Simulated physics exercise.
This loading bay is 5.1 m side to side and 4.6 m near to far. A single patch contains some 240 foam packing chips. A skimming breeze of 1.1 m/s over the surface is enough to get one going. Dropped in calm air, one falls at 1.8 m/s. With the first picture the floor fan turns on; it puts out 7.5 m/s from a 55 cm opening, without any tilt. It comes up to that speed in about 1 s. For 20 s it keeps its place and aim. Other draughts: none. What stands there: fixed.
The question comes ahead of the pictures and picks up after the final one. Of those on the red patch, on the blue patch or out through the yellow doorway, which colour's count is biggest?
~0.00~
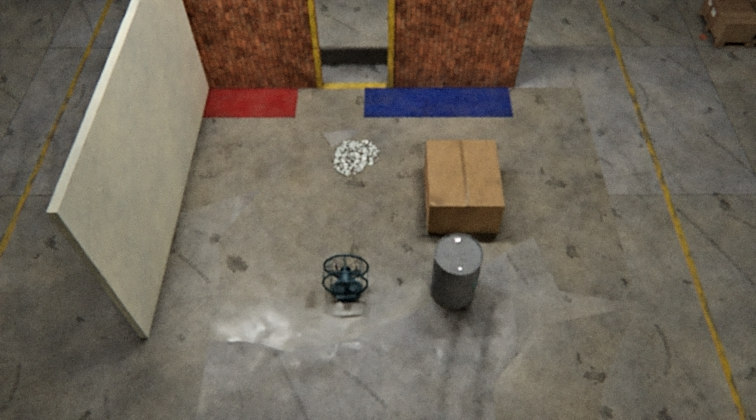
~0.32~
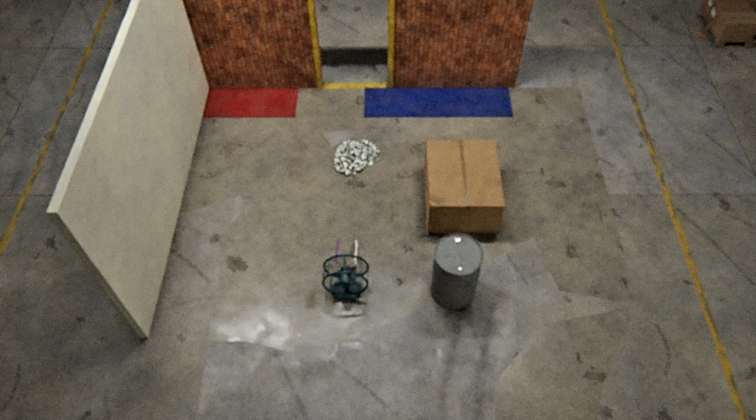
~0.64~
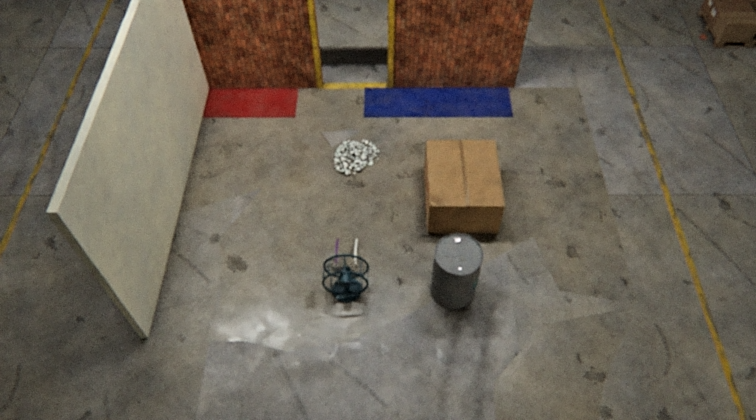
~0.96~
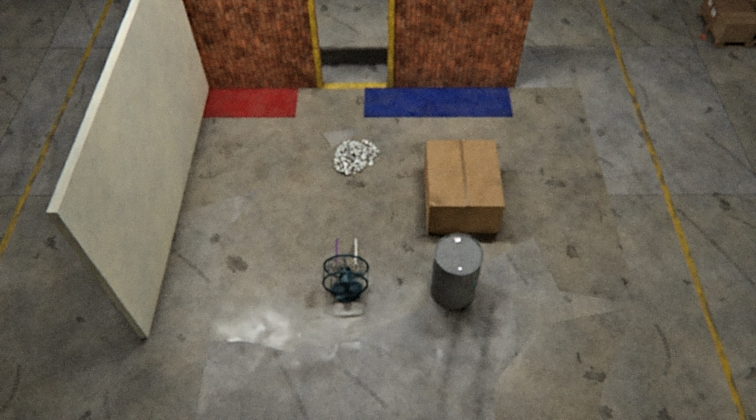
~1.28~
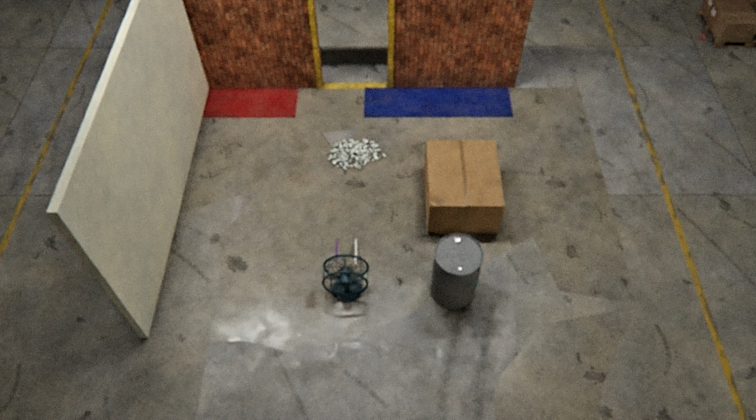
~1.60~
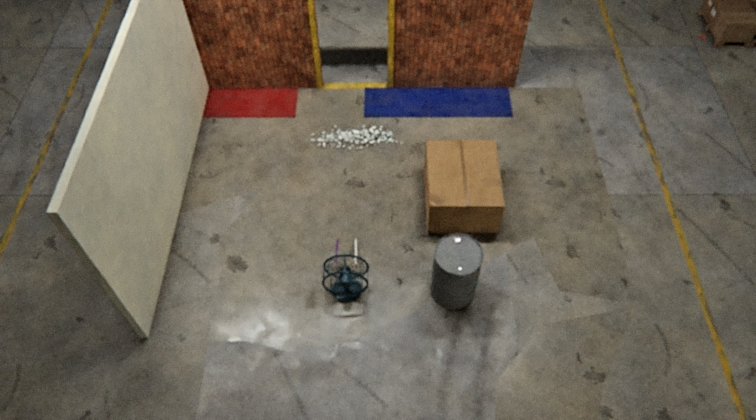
The count is biggest for yellow.
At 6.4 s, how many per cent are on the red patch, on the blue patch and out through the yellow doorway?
About 10 per cent red, 5 per cent blue and 60 per cent yellow.
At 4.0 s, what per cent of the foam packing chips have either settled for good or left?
Estimated share: Near 60 %.
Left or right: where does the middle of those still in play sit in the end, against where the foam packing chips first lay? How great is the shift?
To the right, by about 2.4 m.
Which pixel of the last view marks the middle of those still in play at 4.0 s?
Centre estimate: (425, 88) px.
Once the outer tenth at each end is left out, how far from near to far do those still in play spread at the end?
I'd put it at around 0.8 m.
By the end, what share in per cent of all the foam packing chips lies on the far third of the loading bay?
It comes out near 15 in a hundred.
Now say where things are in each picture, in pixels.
In the first picture, the middle of the foam packing chips is near (355, 156), none has stirred yet and the mouth of the floor fan is at (346, 275).
In the second picture, the middle of the foam packing chips is near (357, 155), none has stirred yet, the yellow doorway is centred on (355, 88), the red patch is centred on (251, 103) and the blue patch is centred on (437, 102).
In the third picture, the middle of the foam packing chips is near (357, 155), none has stirred yet, the top of a large carton is at (464, 172) and the top of a barrel is at (459, 253).
In the fourth picture, the middle of the foam packing chips is near (357, 155) and none has stirred yet.
In the fifth picture, the middle of the foam packing chips is near (355, 152), the farthest in sight from the floor fan is at (364, 140) and about 45 % have left their places.
In the sixth picture, the middle of the foam packing chips is near (358, 136), the farthest in sight from the floor fan is at (382, 127) and all have left their places.
After 4.0 s, 62 % are out through the yellow doorway, 12 % on the red patch and 7 % on the blue patch; the middle of those still in play is near (425, 88); 63 % have settled or left.
After 6.4 s, 62 % are out through the yellow doorway, 12 % on the red patch and 7 % on the blue patch; the middle of those still in play is near (459, 88); 67 % have settled or left.
After 11.0 s, 62 % are out through the yellow doorway, 11 % on the red patch and 5 % on the blue patch; the middle of those still in play is near (478, 94); 70 % have settled or left.
After 20.0 s, at the end, 62 % are out through the yellow doorway, 11 % on the red patch and 2 % on the blue patch; the middle of those still in play is near (496, 100).
